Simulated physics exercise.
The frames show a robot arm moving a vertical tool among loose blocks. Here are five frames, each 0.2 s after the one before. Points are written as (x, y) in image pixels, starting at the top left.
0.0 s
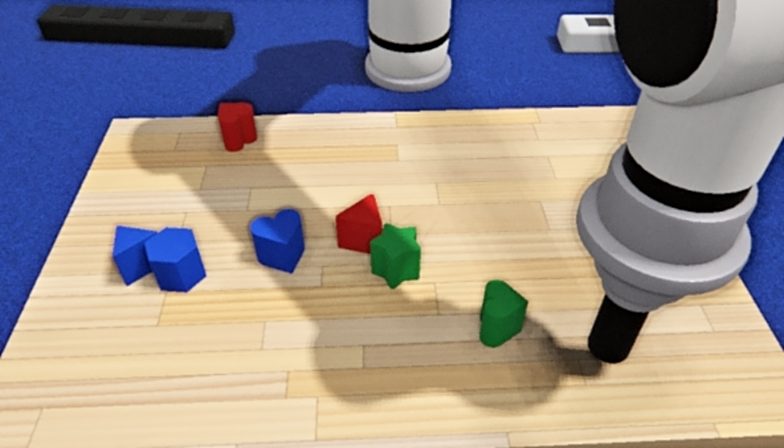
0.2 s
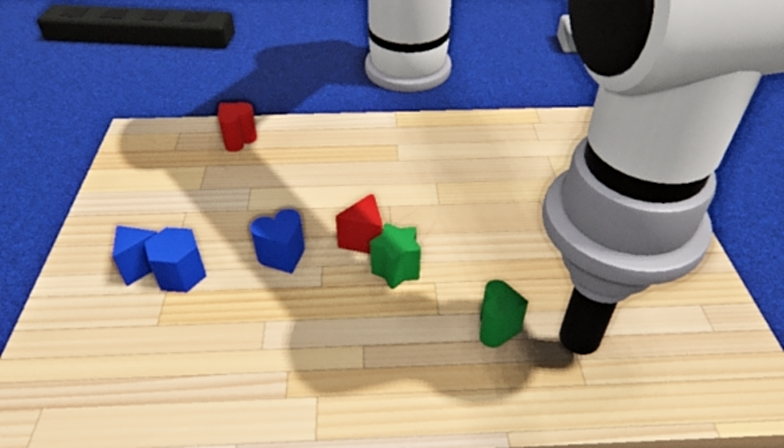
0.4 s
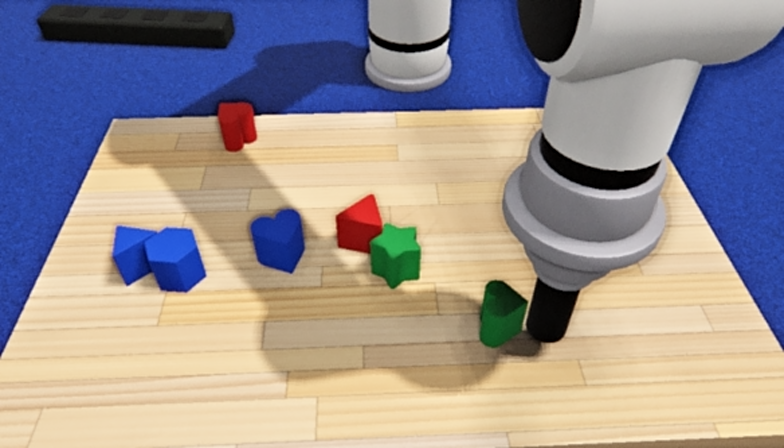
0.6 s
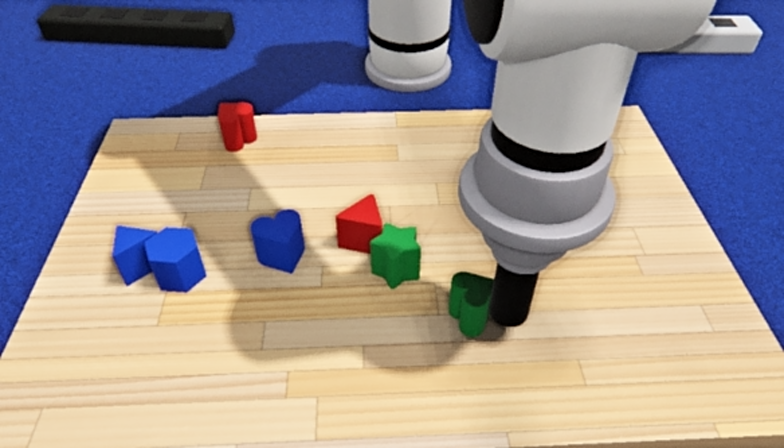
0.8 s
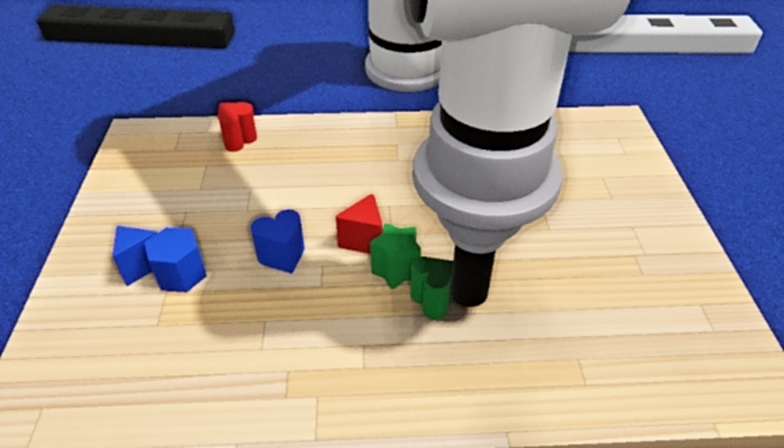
On a light wooden board, a robot arm moved its black tool leftward to a green heart-shaped block, then pushed the block left and slightly away, up close to a green star.
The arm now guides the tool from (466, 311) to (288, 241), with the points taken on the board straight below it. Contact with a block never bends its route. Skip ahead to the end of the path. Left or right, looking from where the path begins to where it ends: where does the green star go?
Sideways, to the right.
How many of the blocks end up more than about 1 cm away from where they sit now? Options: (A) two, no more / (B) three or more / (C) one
B
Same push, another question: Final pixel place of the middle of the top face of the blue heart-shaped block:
It will likely be found at (250, 224).
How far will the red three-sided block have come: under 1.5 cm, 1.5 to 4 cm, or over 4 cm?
Above 4 cm.
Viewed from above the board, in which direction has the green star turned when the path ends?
Viewed from above: Clockwise.
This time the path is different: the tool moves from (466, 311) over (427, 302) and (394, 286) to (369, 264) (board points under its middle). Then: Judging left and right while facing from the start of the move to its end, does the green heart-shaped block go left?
Yes - that is the case.
On the path given first. One third of the way, tool (403, 266); red three-sided block (358, 204), turned 15° anticlockwise; green star (381, 228), turned 50° clockwise; green heart-shaped block (369, 261), turned 25° anticlockwise.
Two thirds of the way, tool (343, 243); red three-sided block (348, 181), turned 40° anticlockwise; green star (352, 206), turned 110° clockwise; green heart-shaped block (343, 261), turned 75° anticlockwise.
At the end, tool (285, 223); blue heart-shaped block (250, 224), turned 50° anticlockwise; red three-sided block (350, 176), turned 20° anticlockwise; green star (338, 201), turned 140° clockwise; green heart-shaped block (343, 261), turned 75° anticlockwise.
